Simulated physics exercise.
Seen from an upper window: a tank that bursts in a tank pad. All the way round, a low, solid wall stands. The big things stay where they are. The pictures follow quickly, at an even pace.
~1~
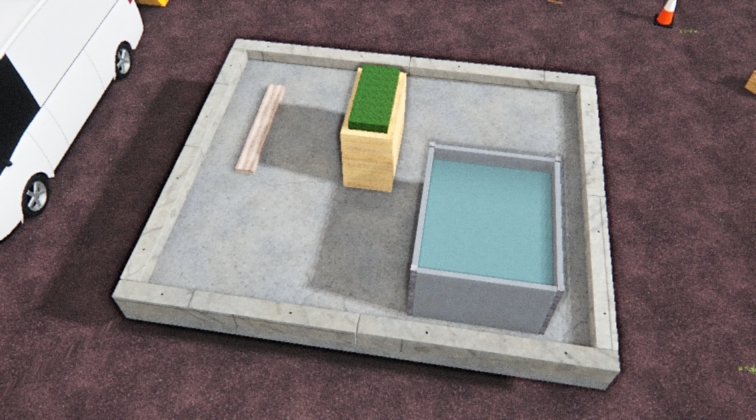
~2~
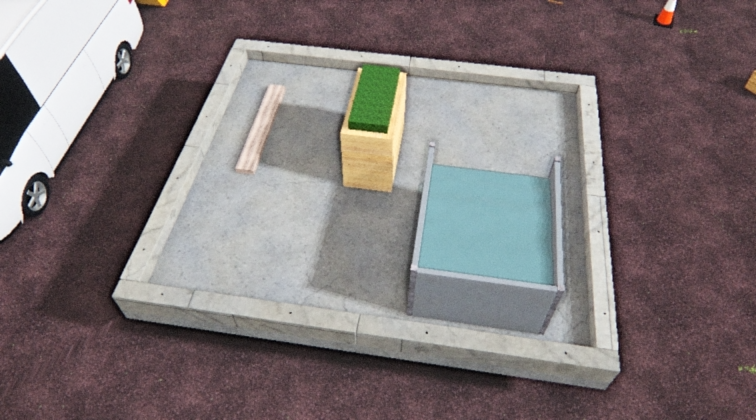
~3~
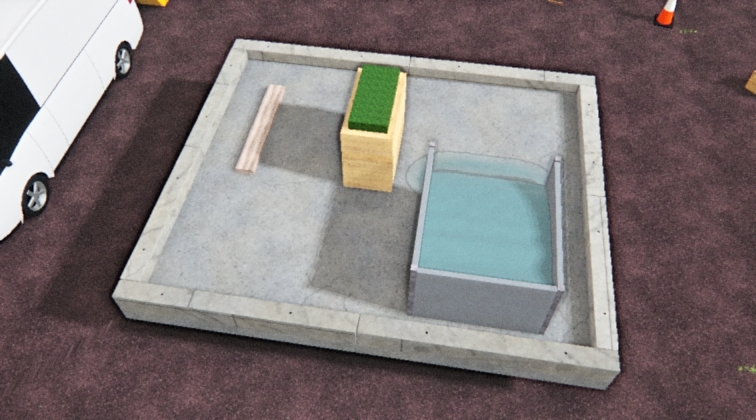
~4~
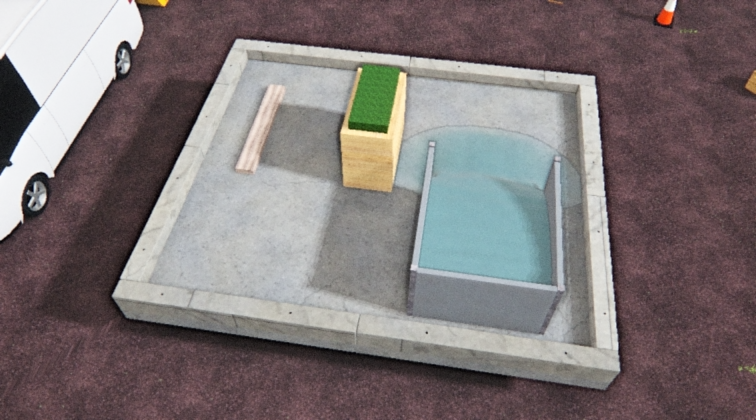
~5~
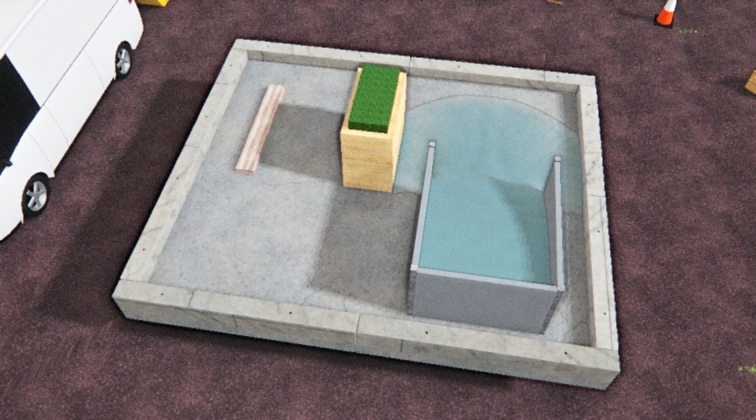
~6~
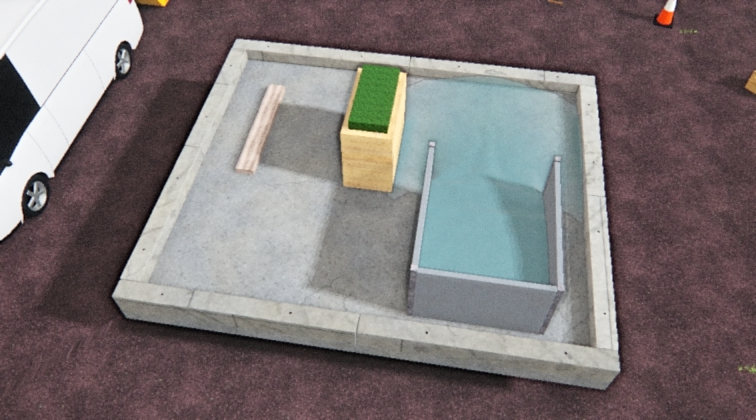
Grey tank losing its far wall inside a walled concrete pad, blue water pouring out and spreading across the floor behind it.
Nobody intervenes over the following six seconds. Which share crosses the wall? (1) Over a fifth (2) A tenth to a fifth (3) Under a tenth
(1) Over a fifth.
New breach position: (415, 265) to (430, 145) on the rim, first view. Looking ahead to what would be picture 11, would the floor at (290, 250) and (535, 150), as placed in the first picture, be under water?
Going through them in order gives waterlogged, still bare.
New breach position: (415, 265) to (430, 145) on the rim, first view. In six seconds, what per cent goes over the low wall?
Around 26 percent.
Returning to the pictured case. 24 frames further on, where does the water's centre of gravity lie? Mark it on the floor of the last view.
I'd put my finger on (422, 147).
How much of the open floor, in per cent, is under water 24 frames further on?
Roughly 75 percent, I reckon.
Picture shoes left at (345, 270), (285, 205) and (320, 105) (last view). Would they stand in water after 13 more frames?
Spared, spared, soaked.
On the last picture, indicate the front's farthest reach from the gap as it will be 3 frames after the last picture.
The front should reach about (348, 71).
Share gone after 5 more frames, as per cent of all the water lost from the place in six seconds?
Estimated share: Close to 10 %.
A moment on, water covers 30 % of the floor; the low wall has let 0 % over.
Next, water covers 30 % of the floor; the low wall has let 3 % over.
Then, water covers 45 % of the floor; the low wall has let 20 % over.
Later, water covers 65 % of the floor; the low wall has let 24 % over.
In the end, water covers 80 % of the floor; the low wall has let 24 % over.
